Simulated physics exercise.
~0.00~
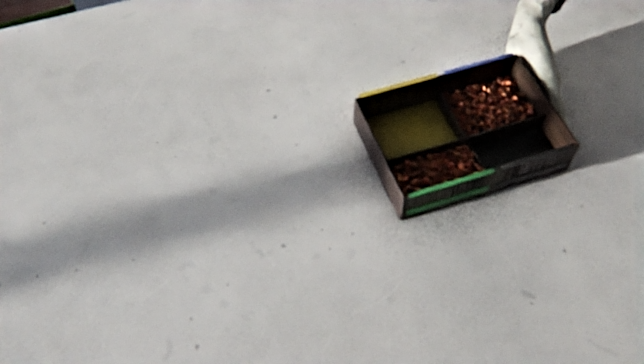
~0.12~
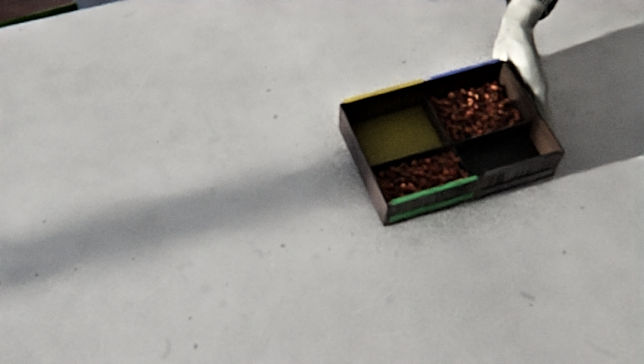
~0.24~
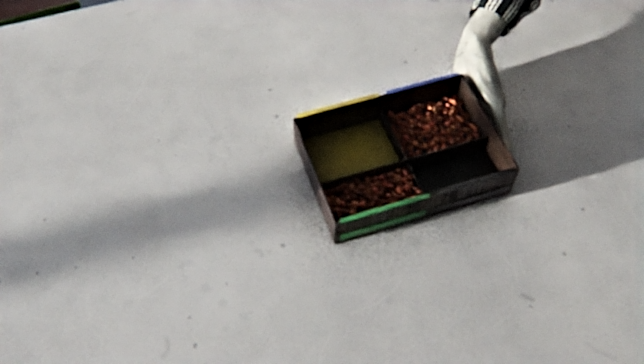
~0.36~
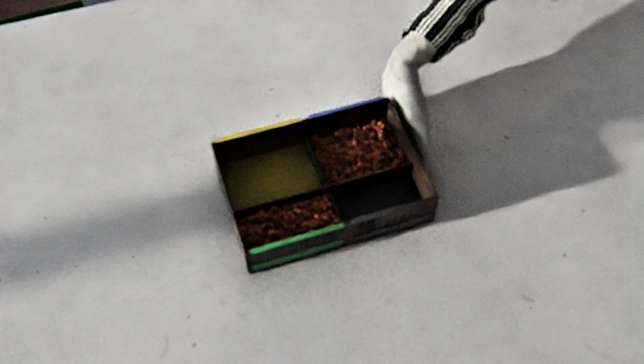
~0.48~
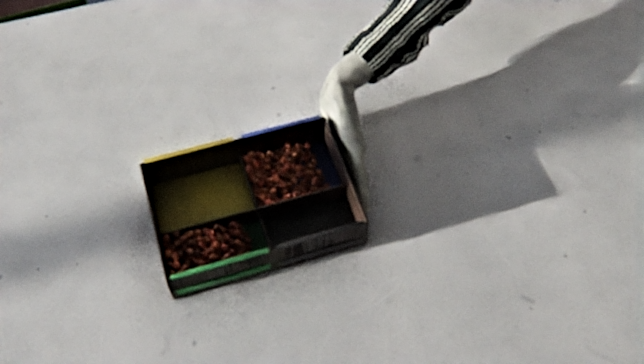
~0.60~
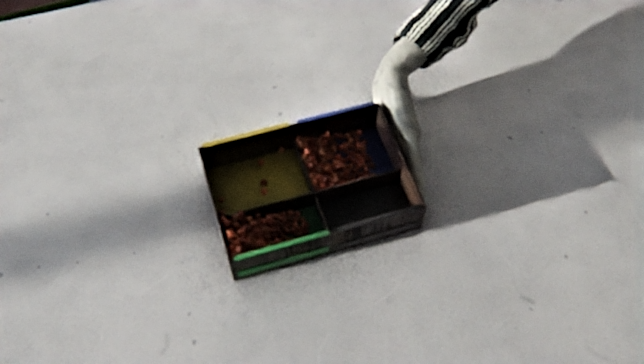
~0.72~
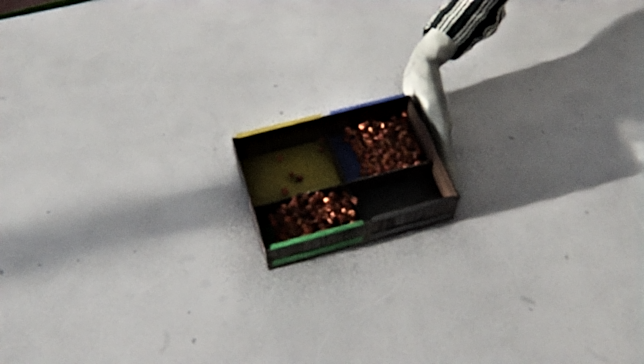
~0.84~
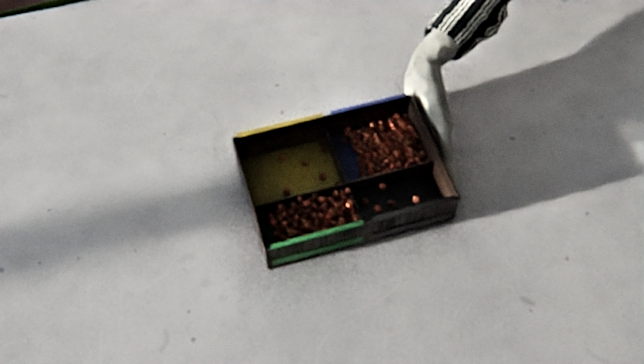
A hand slides a tray of reddish pellets left, then right, and a few pellets scatter.
